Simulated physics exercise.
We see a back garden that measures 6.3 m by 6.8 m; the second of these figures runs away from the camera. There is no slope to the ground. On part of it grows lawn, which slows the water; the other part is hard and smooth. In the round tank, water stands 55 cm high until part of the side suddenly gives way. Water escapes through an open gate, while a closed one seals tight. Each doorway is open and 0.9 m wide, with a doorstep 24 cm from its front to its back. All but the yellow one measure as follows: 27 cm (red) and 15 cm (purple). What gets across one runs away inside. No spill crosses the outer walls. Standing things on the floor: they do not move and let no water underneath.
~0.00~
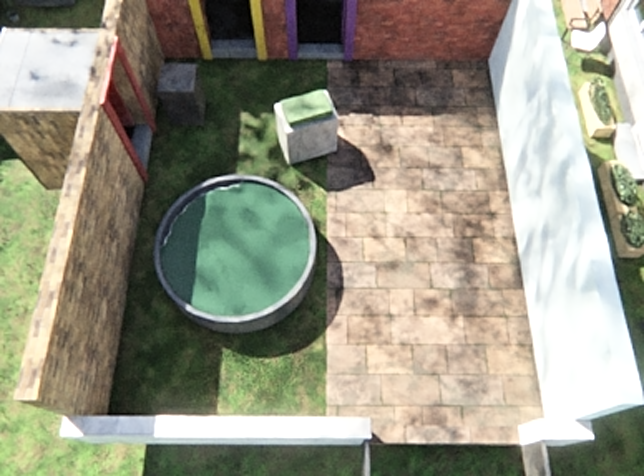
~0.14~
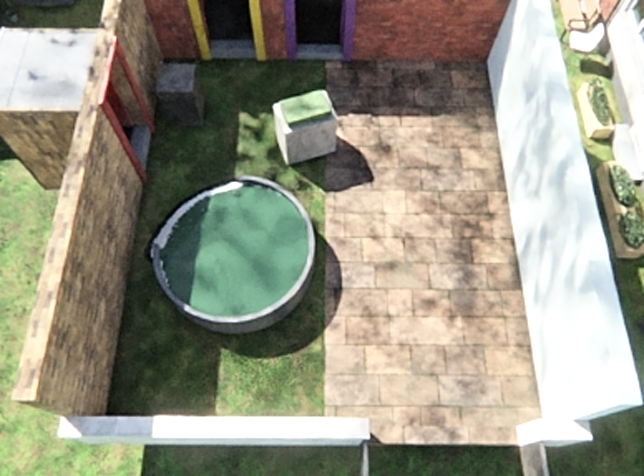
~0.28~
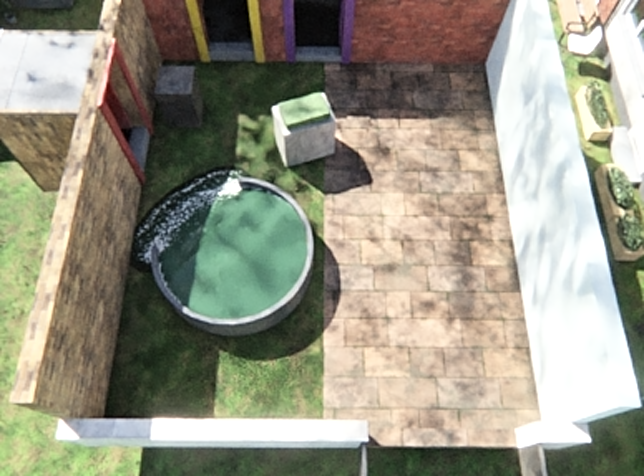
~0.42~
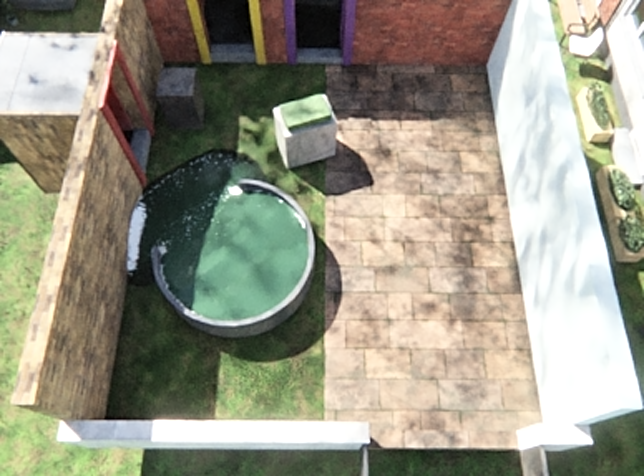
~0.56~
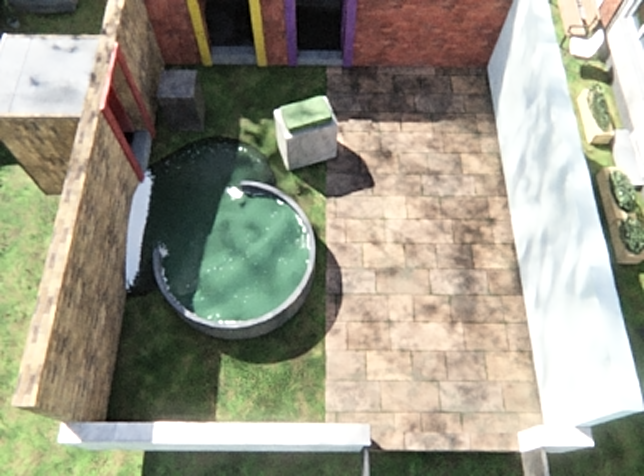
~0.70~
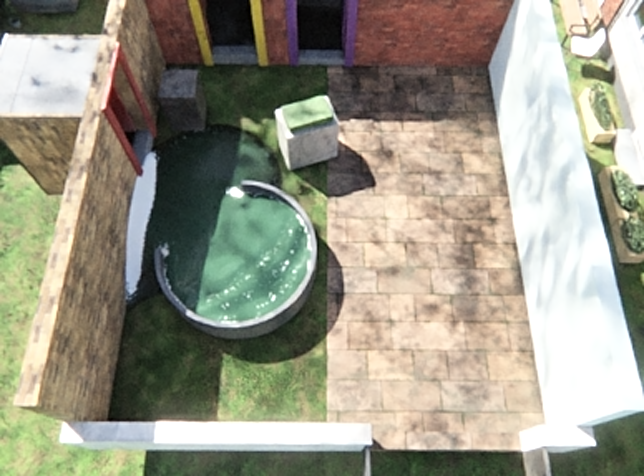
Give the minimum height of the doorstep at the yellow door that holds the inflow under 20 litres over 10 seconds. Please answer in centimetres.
9 cm.
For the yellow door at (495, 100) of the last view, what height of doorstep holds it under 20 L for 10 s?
Something near 10.0 cm.
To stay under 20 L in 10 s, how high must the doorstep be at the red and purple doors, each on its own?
Some 26 cm for red, some 8.5 cm for purple.
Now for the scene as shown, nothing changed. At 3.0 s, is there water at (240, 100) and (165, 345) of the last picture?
Taking them as asked: Awash, then awash.
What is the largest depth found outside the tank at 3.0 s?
Close to 28 centimetres.
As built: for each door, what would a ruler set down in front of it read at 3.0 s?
Door depths (cm): Yellow = 12, red = 26, purple = 8.
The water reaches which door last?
Purple.
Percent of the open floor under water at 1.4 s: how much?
Roughly 20 percent.
After 1.4 s water covers 20 % of the floor, deepest (41 cm) near (175, 137); it has not reached the yellow door.
After 3.0 s water covers 35 % of the floor, deepest (28 cm) near (175, 137); 12 cm at the yellow door, 0 litres in over its 24 cm doorstep.
After 10.0 s water covers 95 % of the floor, deepest (8 cm) near (154, 207); 7 cm at the yellow door, 0 litres in over its 24 cm doorstep.
At the yellow door as built, the water arrived by 2.1 s and peaked near 16 cm at 2.4 s.
With a doorstep of 8 cm, 27 litres would have come in within the 10 s; with 11 cm, 7 litres. So under 20 litres takes about 9 cm.
